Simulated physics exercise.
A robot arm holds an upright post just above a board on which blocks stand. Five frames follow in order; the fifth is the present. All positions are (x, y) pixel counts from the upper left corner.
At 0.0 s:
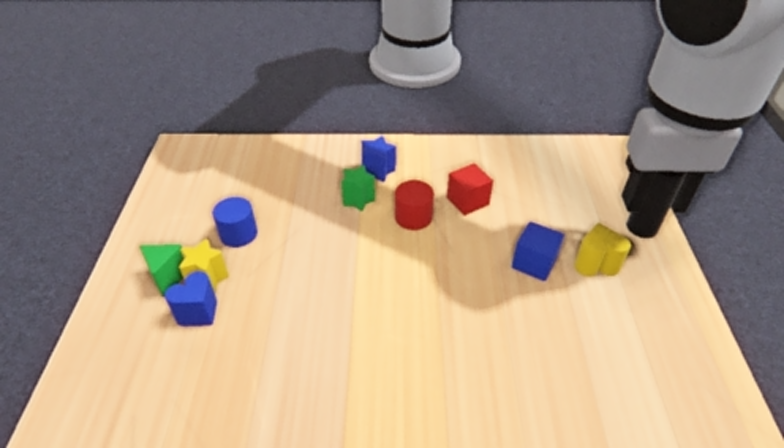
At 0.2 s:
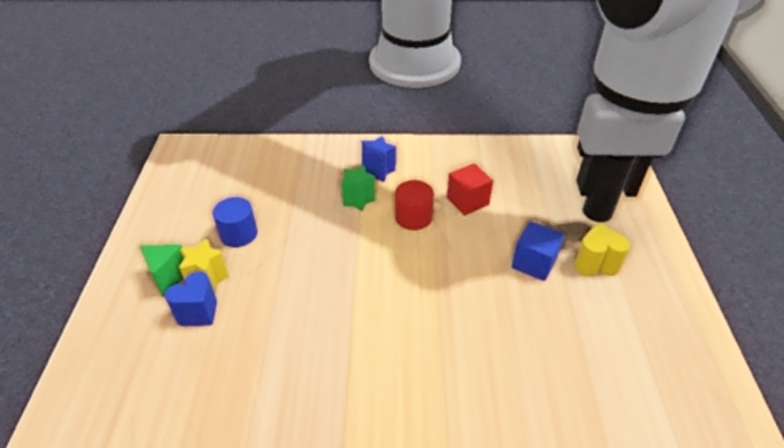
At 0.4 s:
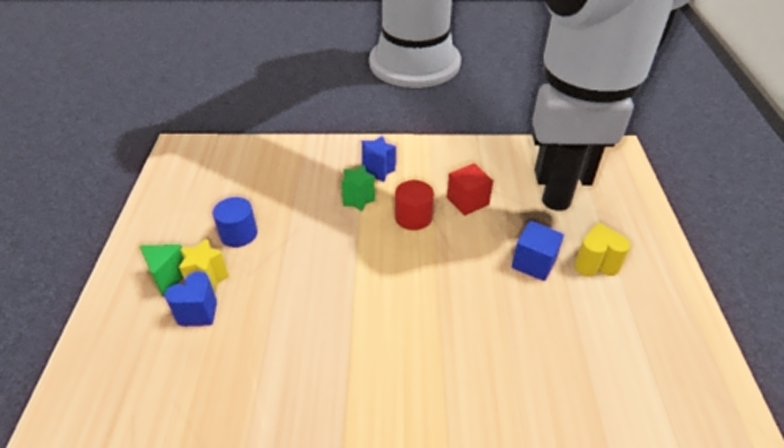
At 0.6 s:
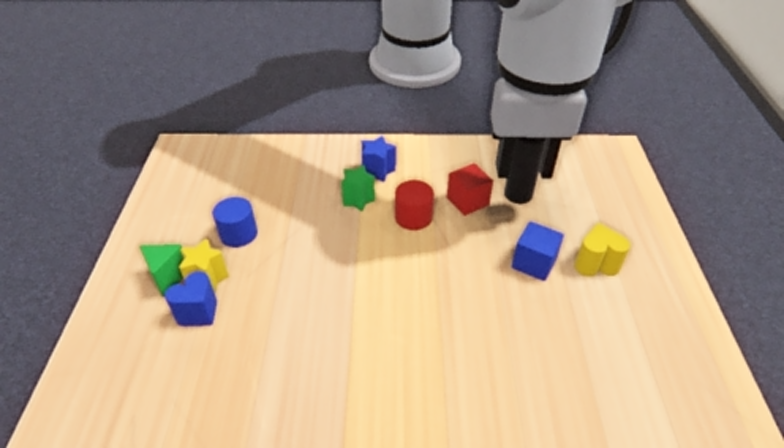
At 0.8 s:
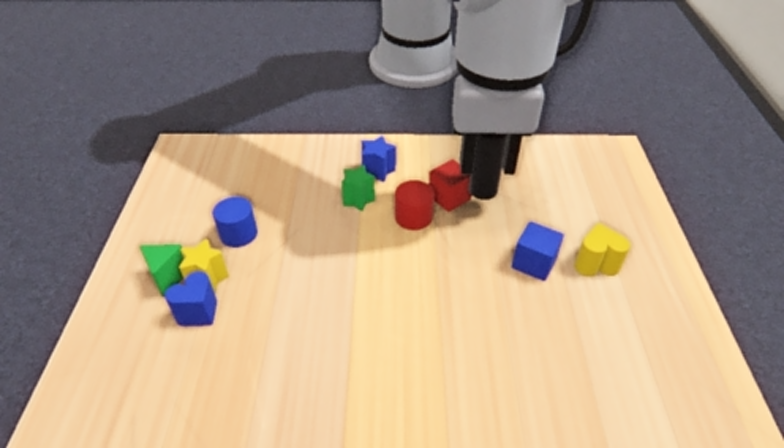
On a wooden board, a robot arm moves left and pushes the red block left.
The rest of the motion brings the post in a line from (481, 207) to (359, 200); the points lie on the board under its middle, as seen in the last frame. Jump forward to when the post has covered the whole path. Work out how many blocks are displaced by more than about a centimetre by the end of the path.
Counting only shifts above 1 cm, I get three or more blocks.
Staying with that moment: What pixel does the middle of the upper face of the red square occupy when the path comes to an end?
Pixel (412, 158).
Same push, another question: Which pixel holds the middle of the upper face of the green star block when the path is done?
The spot you're after is about (326, 173) in the image.
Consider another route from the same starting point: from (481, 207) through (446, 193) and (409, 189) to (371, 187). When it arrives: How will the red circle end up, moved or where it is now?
Once the path ends, it is where it was.
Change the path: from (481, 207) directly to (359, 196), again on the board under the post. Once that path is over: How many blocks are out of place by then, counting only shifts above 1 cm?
Most likely three or more.
On the path given first. One third of the way, post (441, 188); red square (423, 162), turned 15° clockwise.
Two thirds of the way, post (399, 186); red circle (385, 198); red square (412, 158), turned 40° clockwise.
At the end, post (358, 184); green star block (326, 173); blue star block in place; red circle (378, 199); red square (412, 158), turned 40° clockwise.
